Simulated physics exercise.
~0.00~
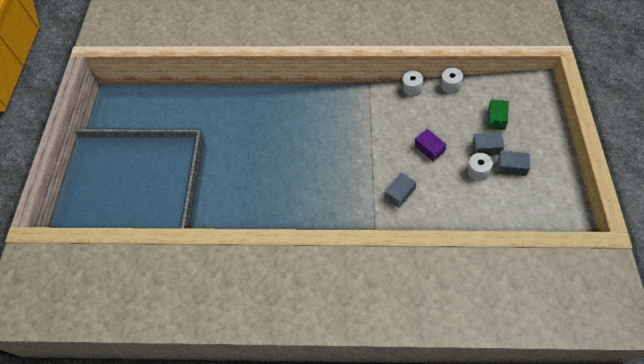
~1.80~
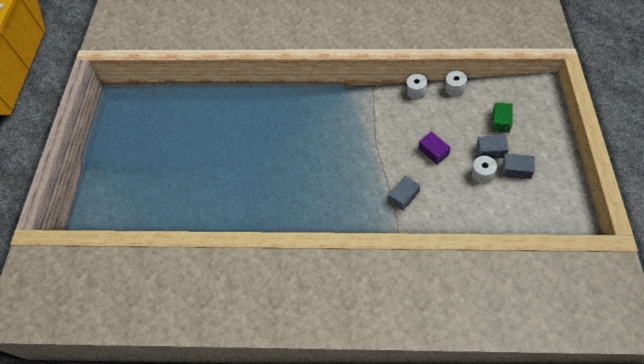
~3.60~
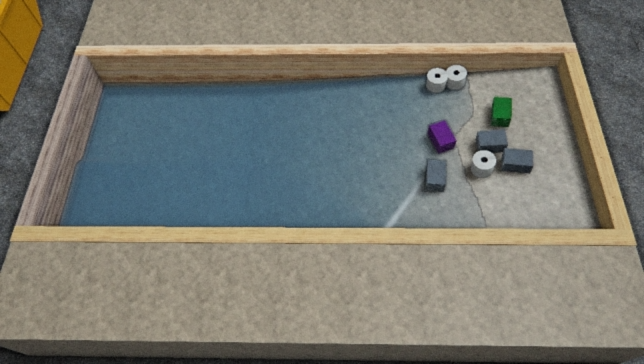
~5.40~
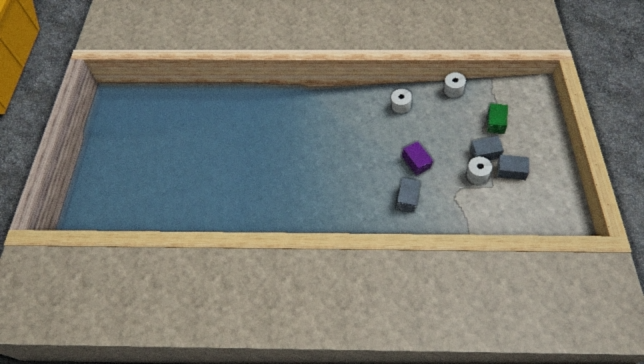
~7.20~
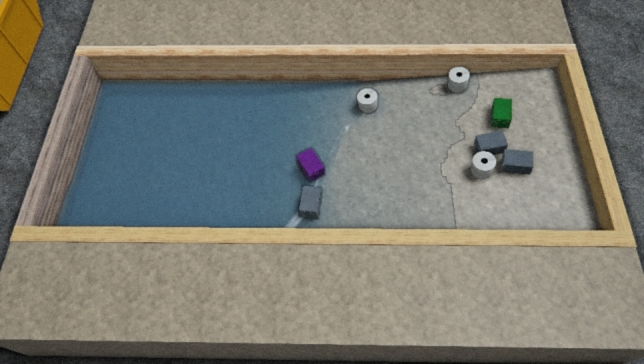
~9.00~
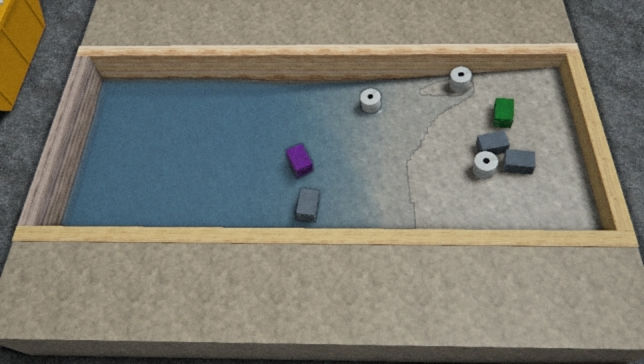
Water spreading right across a walled sandy bay after a corner barrier vanishes, nudging blocks, then drawing a purple and grey one left.
